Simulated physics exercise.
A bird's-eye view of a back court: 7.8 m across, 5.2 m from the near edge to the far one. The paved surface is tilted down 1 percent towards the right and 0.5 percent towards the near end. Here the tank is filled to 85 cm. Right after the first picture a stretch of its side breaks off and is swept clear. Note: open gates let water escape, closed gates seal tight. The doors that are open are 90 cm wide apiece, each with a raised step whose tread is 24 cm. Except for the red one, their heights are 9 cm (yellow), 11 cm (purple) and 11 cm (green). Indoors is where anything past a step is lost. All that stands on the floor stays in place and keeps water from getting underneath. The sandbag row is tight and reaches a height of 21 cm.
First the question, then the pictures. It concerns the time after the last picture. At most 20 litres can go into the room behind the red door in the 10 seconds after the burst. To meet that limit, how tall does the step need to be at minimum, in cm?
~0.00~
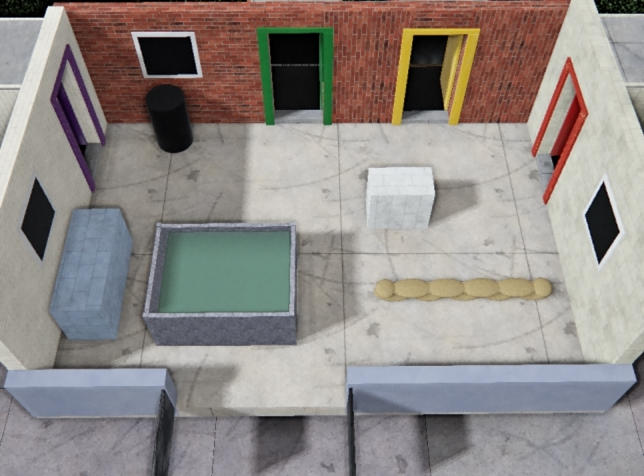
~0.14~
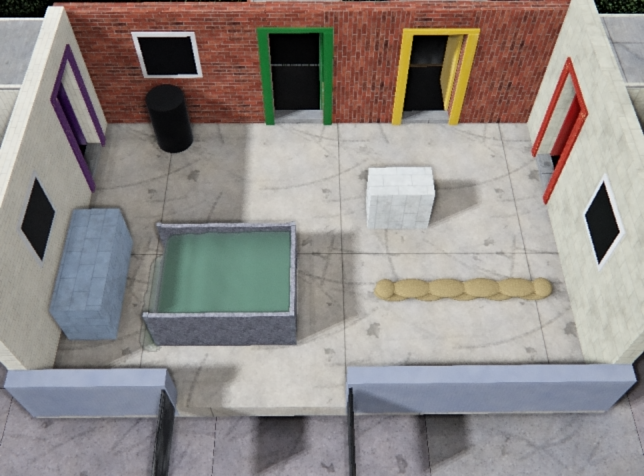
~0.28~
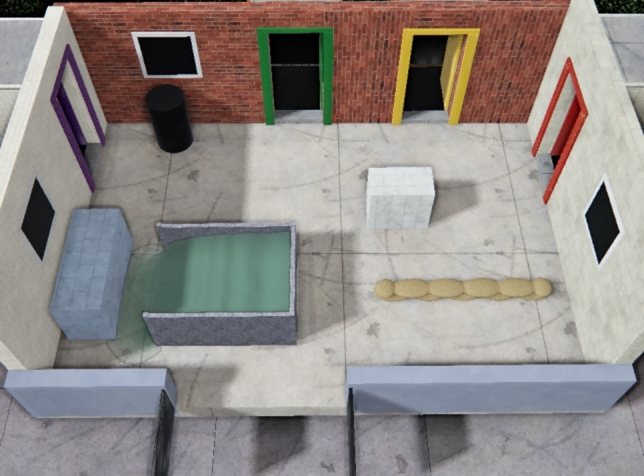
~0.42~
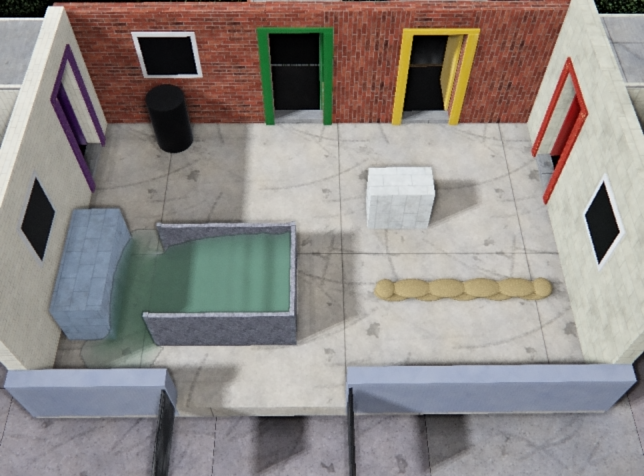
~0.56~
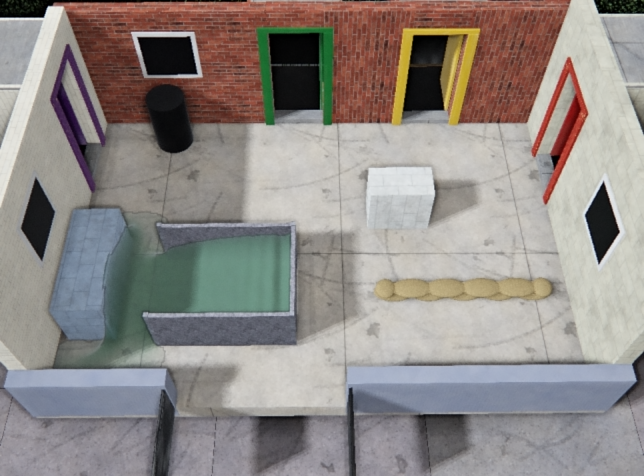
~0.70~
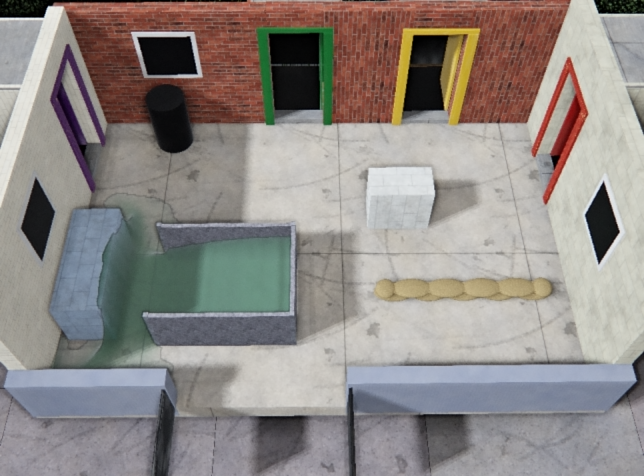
At least 8.5 cm or so.
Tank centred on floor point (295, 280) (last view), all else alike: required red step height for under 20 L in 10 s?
Some 9.0 cm.
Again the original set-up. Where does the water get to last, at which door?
I'd say the red door.
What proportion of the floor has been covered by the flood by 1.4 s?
Around 25 per cent of the free floor.
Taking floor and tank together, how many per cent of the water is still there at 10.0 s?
Around 88 in a hundred parts remain.
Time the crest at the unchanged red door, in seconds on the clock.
Approximately 7.0 s.
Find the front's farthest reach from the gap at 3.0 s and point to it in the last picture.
Roughly at (420, 129) in the last view.
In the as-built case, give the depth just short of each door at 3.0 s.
Depth (cm): Red 0 / yellow 2 / purple 11 / green 9.
After 1.4 s water covers 25 % of the floor, deepest (53 cm) near (127, 302); it has not reached the red door.
After 3.0 s water covers 45 % of the floor, deepest (32 cm) near (166, 129); it has not reached the red door.
After 10.0 s water covers 90 % of the floor, deepest (12 cm) near (560, 271); 10 cm at the red door, 2 litres in over its 11 cm step.
At the red door as built, the water arrived by 4.4 s and peaked near 13 cm at 7.0 s.
Run again over the same 10 s with other heights there, 39 litres in over 7 cm, 10 litres over 9.5 cm. The limit of 20 litres is kept from about 8.5 cm up.
